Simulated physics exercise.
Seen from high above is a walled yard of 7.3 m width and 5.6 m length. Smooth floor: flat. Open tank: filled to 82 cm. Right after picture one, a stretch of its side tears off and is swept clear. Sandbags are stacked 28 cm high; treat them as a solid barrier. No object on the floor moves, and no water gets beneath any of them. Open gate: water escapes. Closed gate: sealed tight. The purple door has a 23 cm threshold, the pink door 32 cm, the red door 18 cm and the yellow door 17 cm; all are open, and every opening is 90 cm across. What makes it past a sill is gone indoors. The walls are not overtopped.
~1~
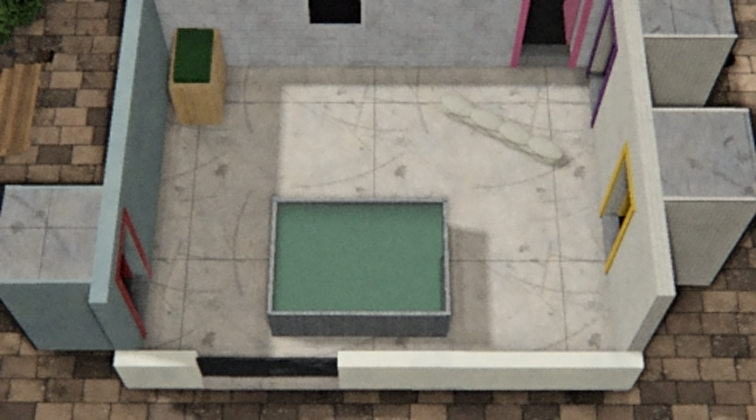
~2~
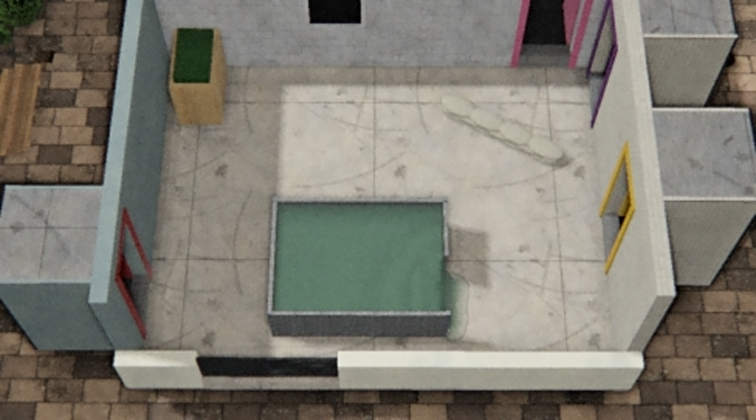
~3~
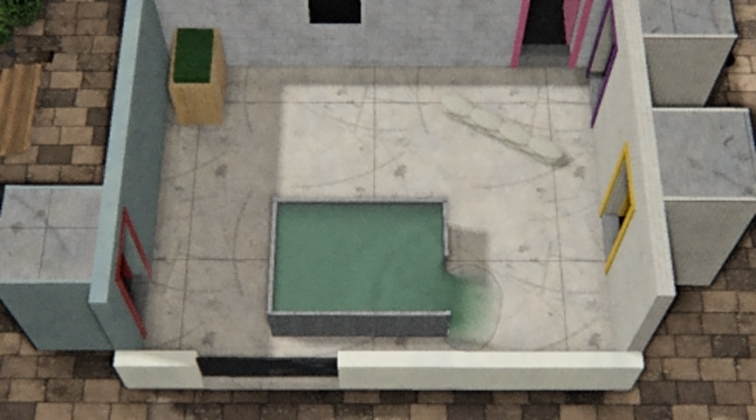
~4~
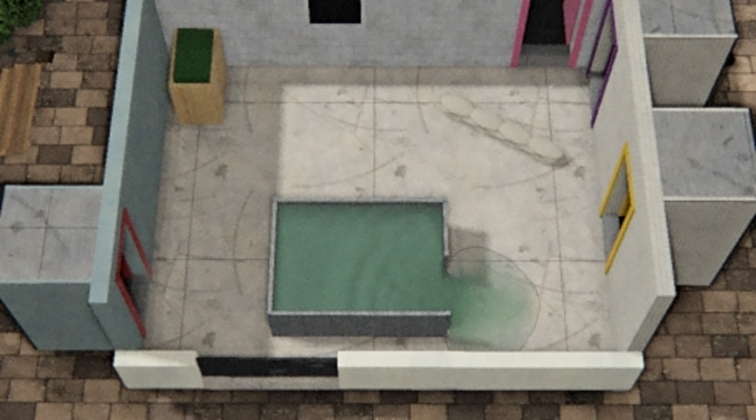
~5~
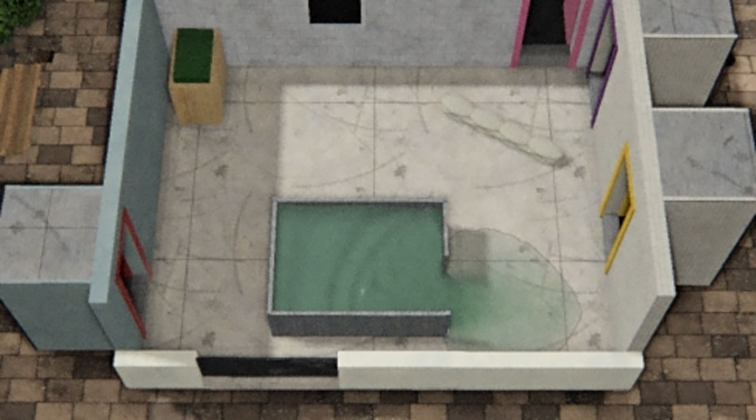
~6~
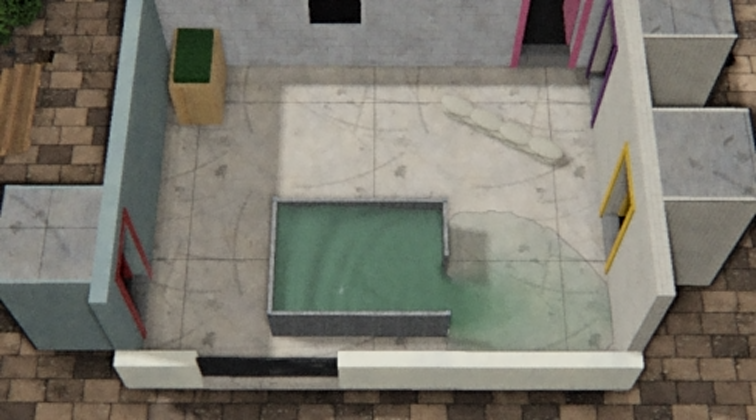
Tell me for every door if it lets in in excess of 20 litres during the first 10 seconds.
One by one: At the purple door I expect the water to hold within the limit; at the pink door I expect the water to hold within the limit; at the red door I expect the water to hold within the limit; at the yellow door I expect the water to rise above the limit.
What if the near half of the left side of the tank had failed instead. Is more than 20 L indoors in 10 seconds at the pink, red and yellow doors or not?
Then: Pink short of it, red beyond it, yellow short of it.
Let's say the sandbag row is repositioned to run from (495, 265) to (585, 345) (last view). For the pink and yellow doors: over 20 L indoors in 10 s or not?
At the pink door the limit is not reached, and at the yellow door it is not reached.
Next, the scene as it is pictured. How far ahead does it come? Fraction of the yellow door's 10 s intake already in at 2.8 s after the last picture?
Roughly 75 percent is in by then.
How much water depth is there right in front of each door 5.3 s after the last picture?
Depths: Purple door 14 cm, pink door 20 cm, red door 0 cm, yellow door 20 cm.
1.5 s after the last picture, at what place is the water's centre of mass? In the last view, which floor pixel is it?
Roughly (437, 283).
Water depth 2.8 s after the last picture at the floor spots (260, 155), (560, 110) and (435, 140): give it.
About 0, 8 and 5 cm respectively.
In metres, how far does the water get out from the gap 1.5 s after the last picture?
Around 5.0 metres.
Then, 0.7 s after the last picture water covers 20 % of the floor and is deepest (64 cm) near (610, 357); purple door not reached, pink door not reached, red door not reached, yellow door 24 cm at the sill, 2 L in.
Then, 1.5 s after the last picture water covers 25 % of the floor and is deepest (52 cm) near (609, 346); purple door 4 cm at the sill, 0 L in, pink door not reached, red door not reached, yellow door 29 cm at the sill, 31 L in.
Then, 2.8 s after the last picture water covers 40 % of the floor and is deepest (38 cm) near (583, 75); purple door 14 cm at the sill, 0 L in, pink door 28 cm at the sill, 0 L in, red door not reached, yellow door 23 cm at the sill, 72 L in.
Then, 5.3 s after the last picture water covers 80 % of the floor and is deepest (26 cm) near (233, 83); purple door 14 cm at the sill, 5 L in, pink door 20 cm at the sill, 2 L in, red door not reached, yellow door 20 cm at the sill, 93 L in.
Then, 9.3 s after the last picture water covers 95 % of the floor and is deepest (23 cm) near (226, 334); purple door 15 cm at the sill, 6 L in, pink door 14 cm at the sill, 2 L in, red door 14 cm at the sill, 0 L in, yellow door 12 cm at the sill, 97 L in.
